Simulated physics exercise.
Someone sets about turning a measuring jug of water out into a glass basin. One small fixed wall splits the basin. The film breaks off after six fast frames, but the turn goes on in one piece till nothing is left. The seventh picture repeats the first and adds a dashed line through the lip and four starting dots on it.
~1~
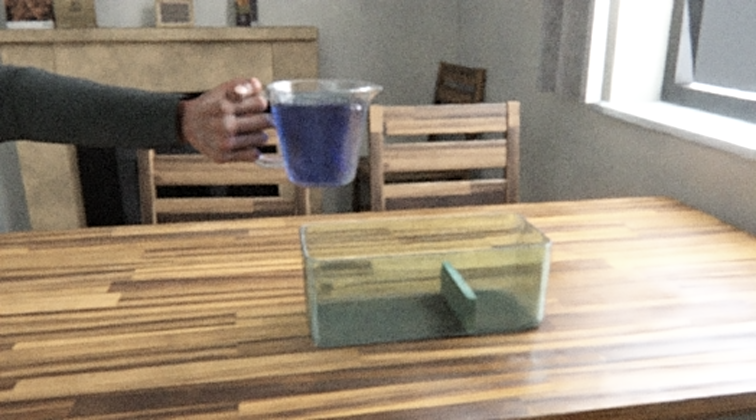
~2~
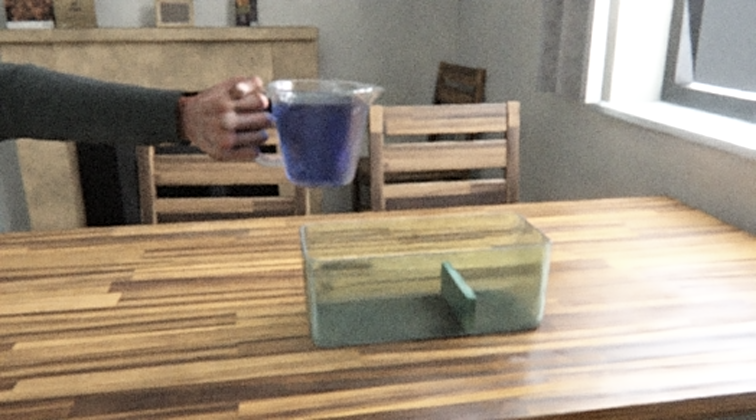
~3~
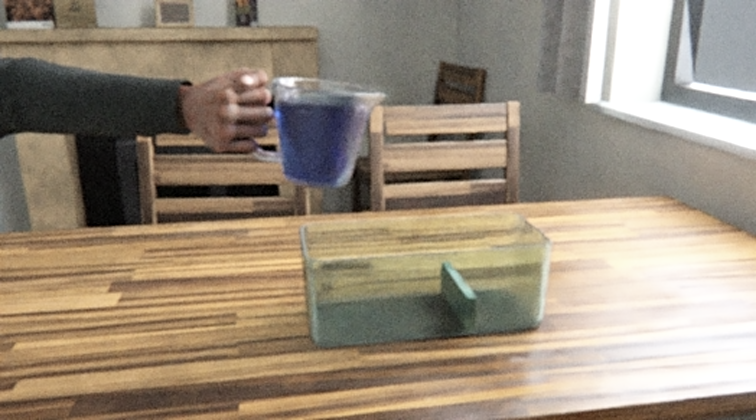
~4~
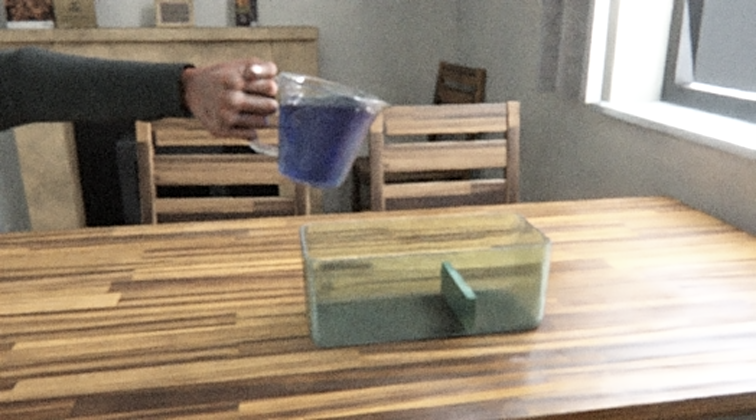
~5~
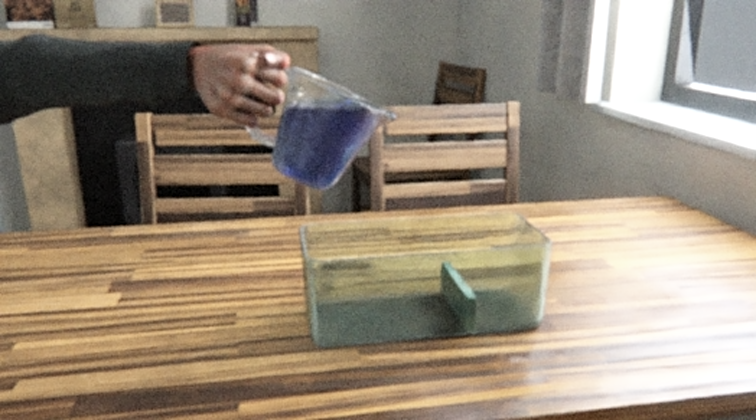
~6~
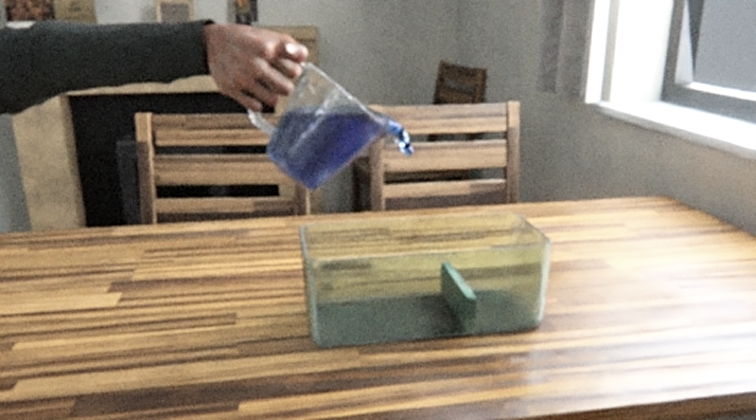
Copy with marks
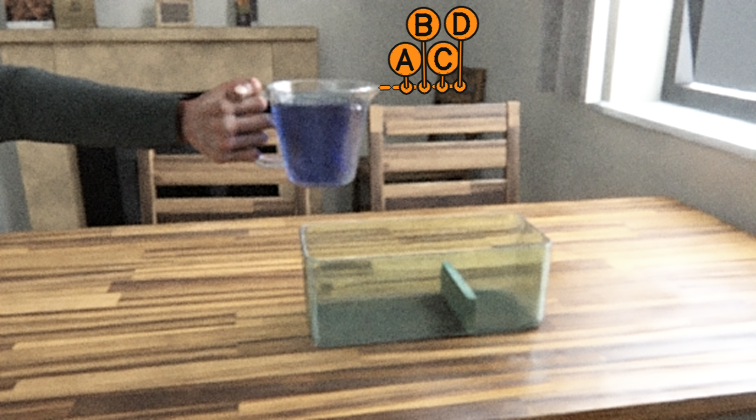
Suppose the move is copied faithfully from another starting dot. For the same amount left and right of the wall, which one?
It is B.
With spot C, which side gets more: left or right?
More ends on the right.
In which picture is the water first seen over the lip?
Picture 5.
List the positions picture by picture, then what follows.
The first frame shows upright, lip at (381, 87); basin from (310, 344) to (541, 323); top of the wall at (458, 278); nothing has left yet.
The second frame shows upright, lip at (382, 89); nothing has left yet.
The third frame shows tipped about 7°, lip at (385, 95); nothing has left yet.
The fourth frame shows tipped about 15°, lip at (390, 105); nothing has left yet.
The fifth frame shows tipped about 27°, lip at (393, 119); water is over the lip, down to (393, 119).
The sixth frame shows tipped about 40°, lip at (394, 135); water is over the lip, down to (408, 152).
On the marked copy, A at (406, 87); B at (424, 86); C at (442, 86); D at (459, 86).
With A, about 70 % ends left of the wall and 27 % right of it.
With B, about 50 % ends left of the wall and 48 % right of it.
With C, about 33 % ends left of the wall and 65 % right of it.
With D, about 29 % ends left of the wall and 69 % right of it; 3 % is lost outside.
